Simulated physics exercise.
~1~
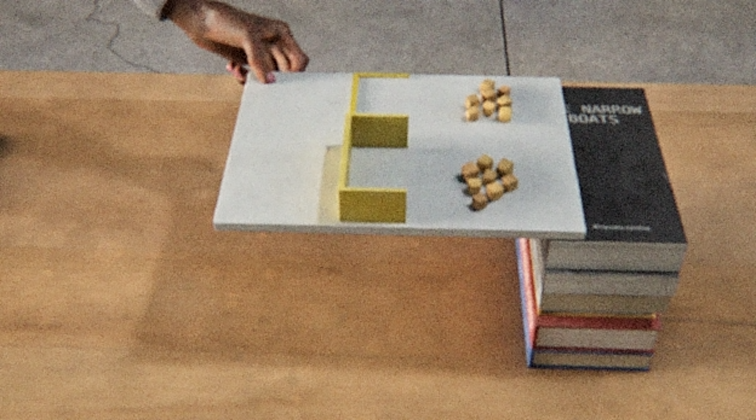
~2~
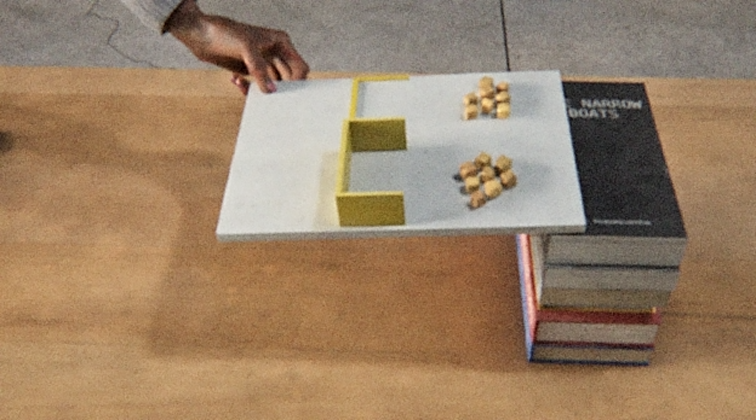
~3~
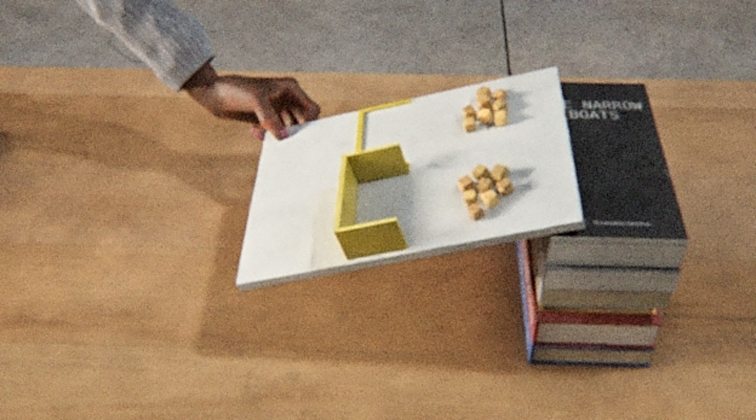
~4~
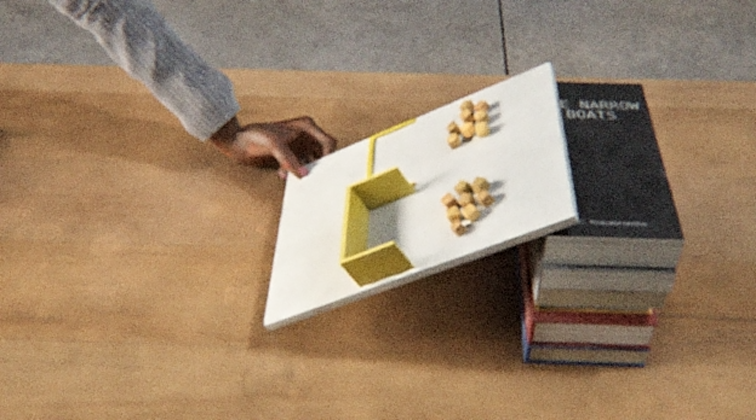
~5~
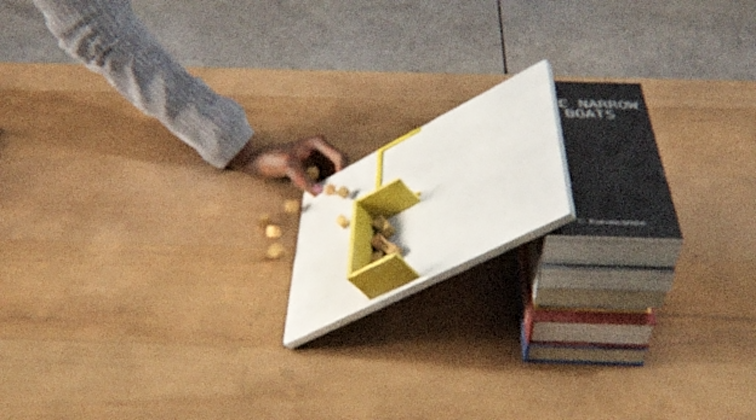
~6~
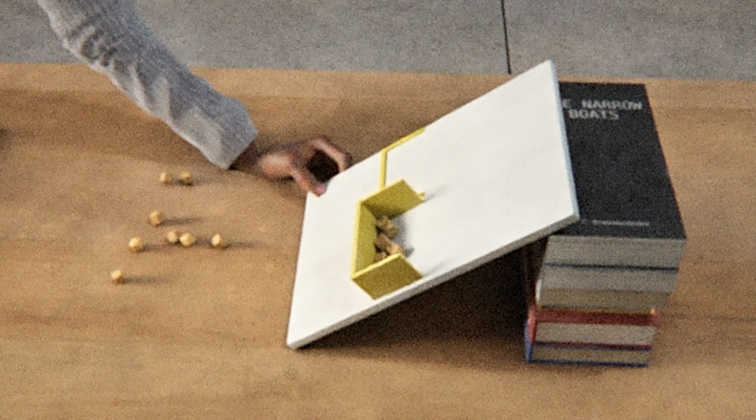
On a wooden table with a grey floor behind it, seen from above, a white board rests at its right end on a stack of books topped by a black one. A hand in a grey sleeve holds the left end, and two yellow barriers stand left of two heaps of small tan pieces. The hand lowers its end, and the board tilts steadily while the heaps at first stay on it. As it steepens, both heaps slide down leftward. The near pieces gather inside their barrier, while the far ones pass theirs and end scattered across the table.
